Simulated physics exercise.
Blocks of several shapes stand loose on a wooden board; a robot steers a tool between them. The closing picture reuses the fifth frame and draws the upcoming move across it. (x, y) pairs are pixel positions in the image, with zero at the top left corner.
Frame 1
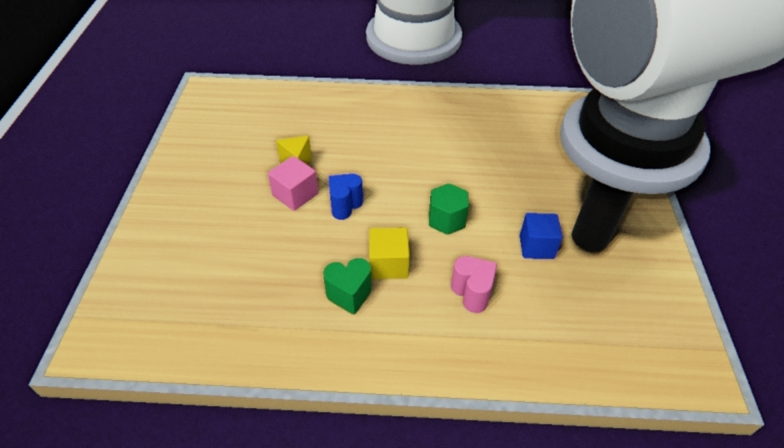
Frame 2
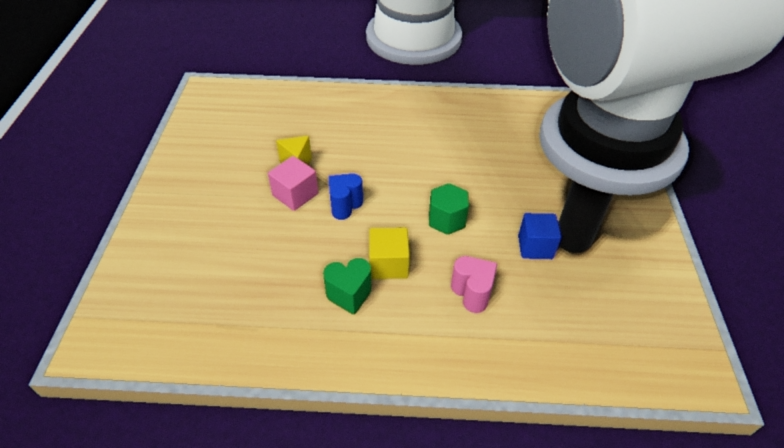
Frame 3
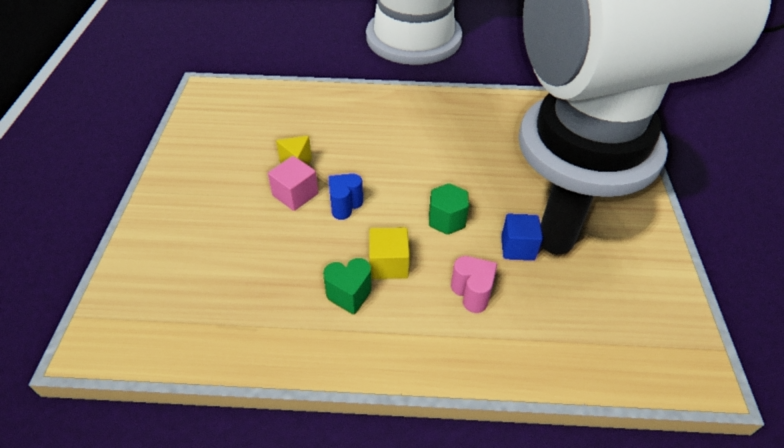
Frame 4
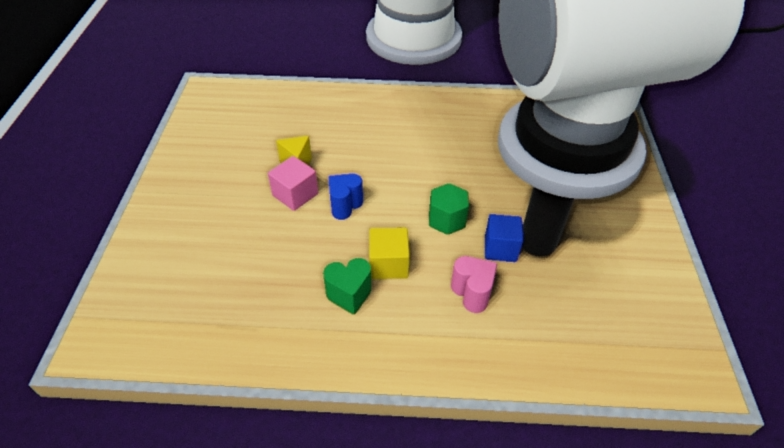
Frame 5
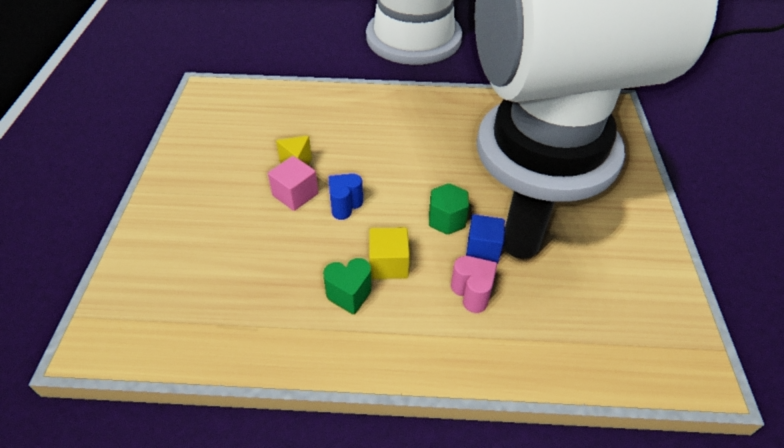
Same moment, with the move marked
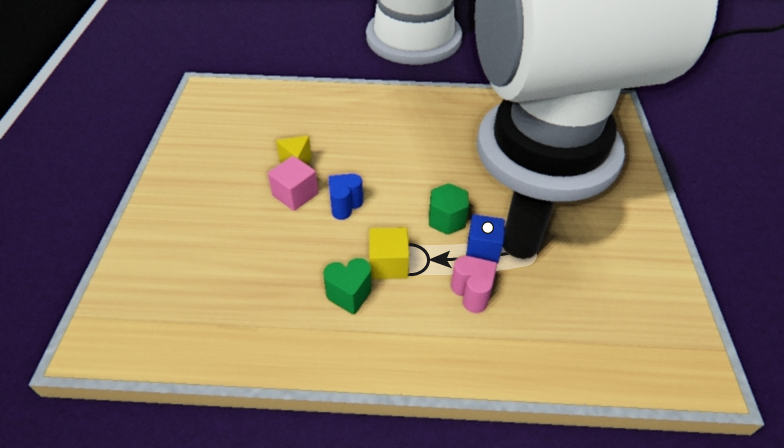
On a wooden board, a robot tool pushes the blue cube left among scattered blocks.
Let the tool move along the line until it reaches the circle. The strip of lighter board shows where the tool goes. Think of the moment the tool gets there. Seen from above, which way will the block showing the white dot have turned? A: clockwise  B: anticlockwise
The correct letter is A.
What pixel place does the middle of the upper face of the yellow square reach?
Its top middle is near (366, 241).
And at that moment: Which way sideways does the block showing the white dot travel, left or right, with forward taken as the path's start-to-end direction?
Facing the way the path runs, start to end, you'll find the block showing the white dot has shifted right.
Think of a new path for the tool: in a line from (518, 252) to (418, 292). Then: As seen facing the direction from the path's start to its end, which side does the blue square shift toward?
It shifts rightward.
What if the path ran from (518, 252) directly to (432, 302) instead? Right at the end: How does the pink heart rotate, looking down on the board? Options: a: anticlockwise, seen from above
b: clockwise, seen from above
Option a.
Path on the board, from (518, 252) over (465, 259) to (410, 259); the dot is on the blue square.
The first path, step by step. One third of the way, tool at (484, 250); blue square at (450, 229).
Two thirds of the way, tool at (447, 252); yellow square at (379, 241), turned 20° anticlockwise; blue square at (416, 225), turned 20° clockwise.
At the end, tool at (410, 252); green heart at (342, 276); yellow square at (366, 241), turned 35° anticlockwise; green hexagonal block in place; pink heart in place; blue square at (392, 214), turned 55° clockwise.
